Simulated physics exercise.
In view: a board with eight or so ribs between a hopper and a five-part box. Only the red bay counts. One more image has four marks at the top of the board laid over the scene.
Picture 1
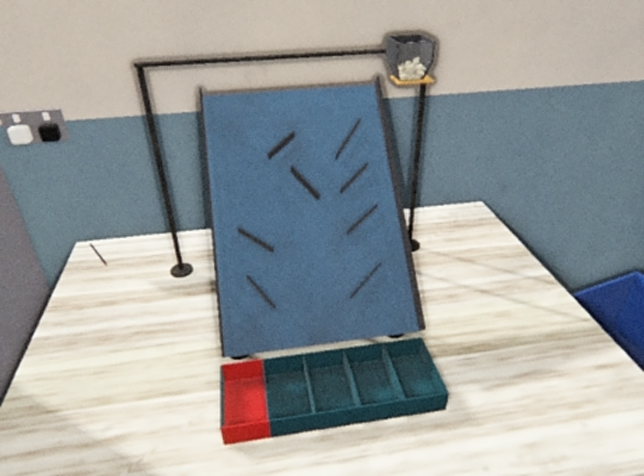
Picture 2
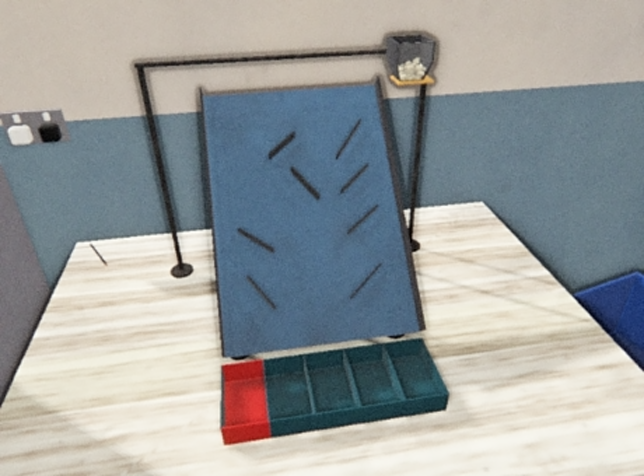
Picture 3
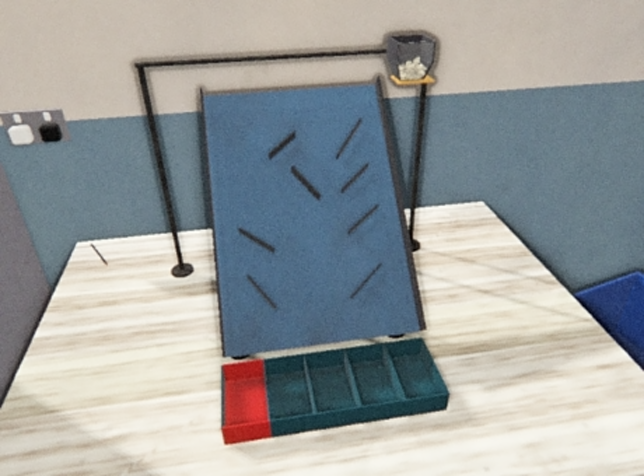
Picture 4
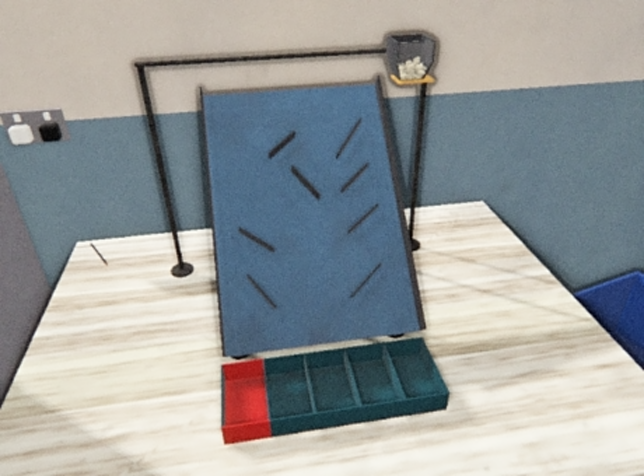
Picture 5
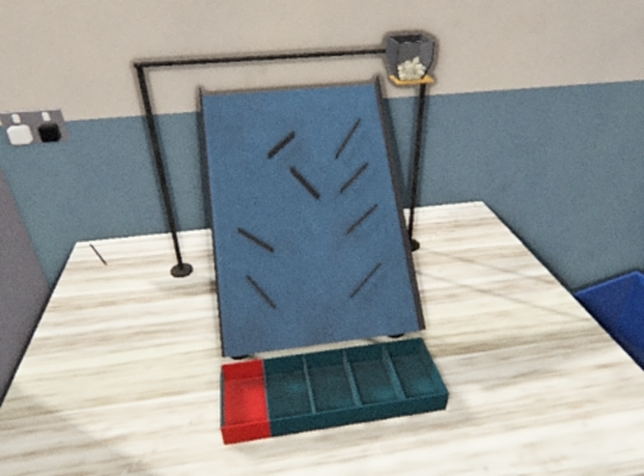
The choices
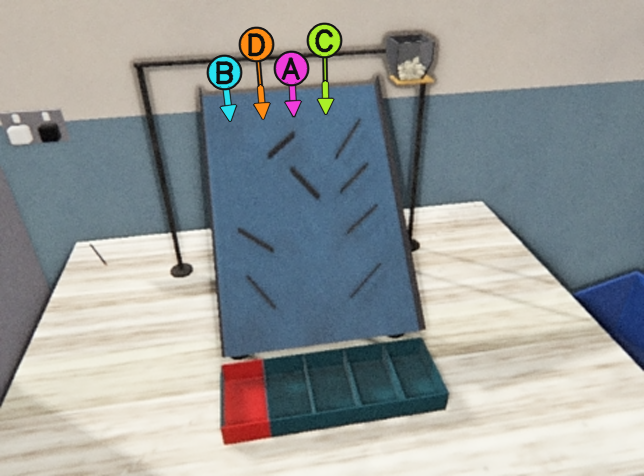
Tilted blue board with dark ribs standing still on a pale table between a small hopper and a red-and-green divided box.
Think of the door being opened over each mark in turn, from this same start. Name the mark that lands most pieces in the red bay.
B is best.
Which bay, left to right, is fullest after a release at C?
The third.
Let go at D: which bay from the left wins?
The third from the left.
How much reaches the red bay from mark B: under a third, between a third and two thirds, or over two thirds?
Between a third and two thirds.
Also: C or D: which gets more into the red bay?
That would be D.
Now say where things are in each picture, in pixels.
Hopper at (408, 69), white beans, door shut, in the first frame.
Ribs (269, 154) to (295, 132), (338, 154) to (361, 119), (292, 166) to (320, 196), in the second frame.
Ribs (343, 188) to (369, 163), (239, 228) to (274, 249), (350, 230) to (378, 205), in the third frame.
Ribs (248, 275) to (276, 307), (353, 296) to (381, 263), in the fourth frame.
Red bay at (246, 432), number 1 of 5 from the left, in the fifth frame.
On the marked copy, mark A meets the board at (293, 110); mark B meets the board at (229, 115); mark C meets the board at (325, 108); mark D meets the board at (262, 113).
For mark A, a small part in the red bay, most in other bays, a small part held on the board.
For mark B, about half in the red bay, about a third in other bays, a stray few held on the board, a small part outside the box.
For mark C, a stray few in the red bay, nearly all in other bays, a small part held on the board.
For mark D, about a quarter in the red bay, about two thirds in other bays, a small part held on the board.
